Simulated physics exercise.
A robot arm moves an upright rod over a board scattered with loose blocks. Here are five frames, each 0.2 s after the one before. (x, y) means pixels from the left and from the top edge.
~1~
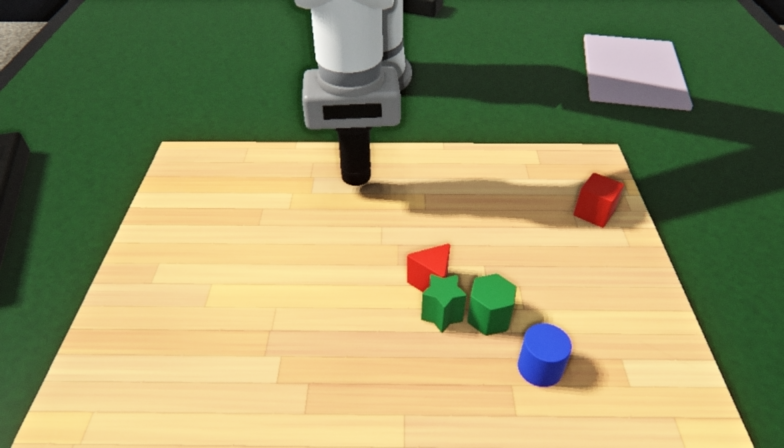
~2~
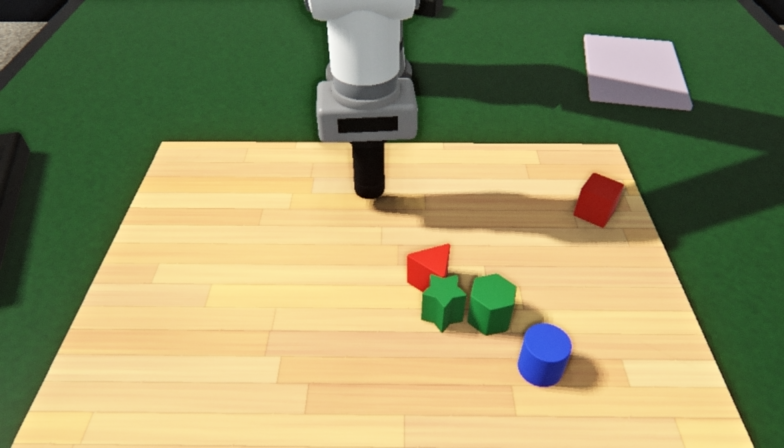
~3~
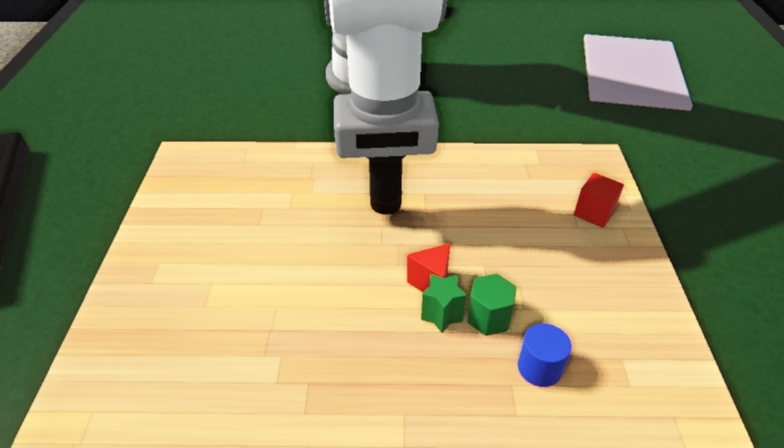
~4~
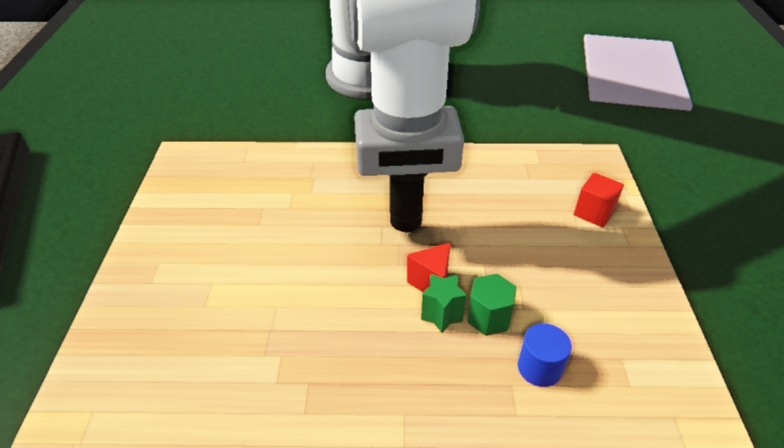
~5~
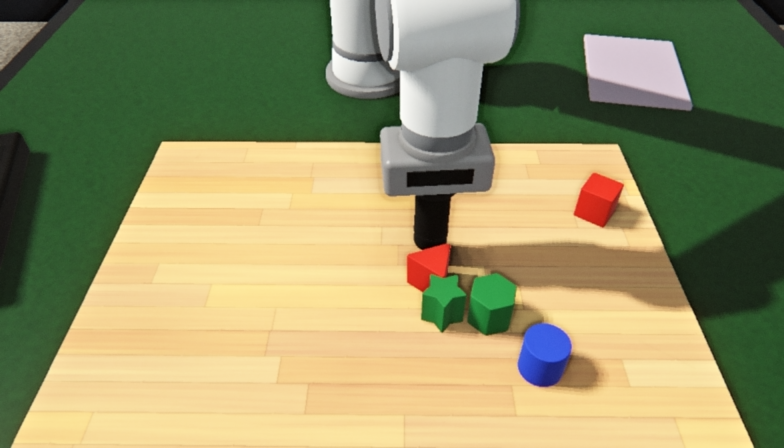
A robot arm moves its black rod right and nearer across the board toward the red triangle.
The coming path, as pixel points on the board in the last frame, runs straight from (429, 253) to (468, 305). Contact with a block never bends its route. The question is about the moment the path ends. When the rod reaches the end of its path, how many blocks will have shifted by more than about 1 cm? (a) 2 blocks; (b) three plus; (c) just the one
Letter b.
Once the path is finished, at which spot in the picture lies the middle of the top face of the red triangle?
At roughly (437, 284).
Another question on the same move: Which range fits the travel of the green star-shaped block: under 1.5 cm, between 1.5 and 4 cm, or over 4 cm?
The middle band: 1.5 to 4 cm.
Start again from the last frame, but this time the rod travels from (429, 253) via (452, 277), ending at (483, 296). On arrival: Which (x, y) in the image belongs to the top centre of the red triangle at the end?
Somewhere near (440, 272).
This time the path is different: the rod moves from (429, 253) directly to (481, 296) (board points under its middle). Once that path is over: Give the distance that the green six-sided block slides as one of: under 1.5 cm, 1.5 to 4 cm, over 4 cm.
It is going to finish within 1.5 cm of where it is now.
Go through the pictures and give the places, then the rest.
The first picture shows tip of the rod (356, 177), middles of tops, red triangle (434, 258), green star-shaped block (444, 288), green six-sided block (494, 291), blue circle (548, 342).
The second picture shows rod (370, 190), nothing pushed.
The third picture shows rod (386, 205), nothing pushed.
The fourth picture shows rod (406, 222), nothing pushed.
The fifth picture shows rod (430, 241), red triangle (434, 258), green star-shaped block (444, 288), green six-sided block (494, 291), blue circle (548, 342).
The first path, step by step. Halfway along, rod (449, 267); red triangle (436, 273), turned 50° clockwise; green star-shaped block (441, 301), turned 30° anticlockwise.
At the end, rod (470, 293); red triangle (437, 284), turned 75° clockwise; green star-shaped block (443, 311); green six-sided block (508, 302); blue circle unmoved.
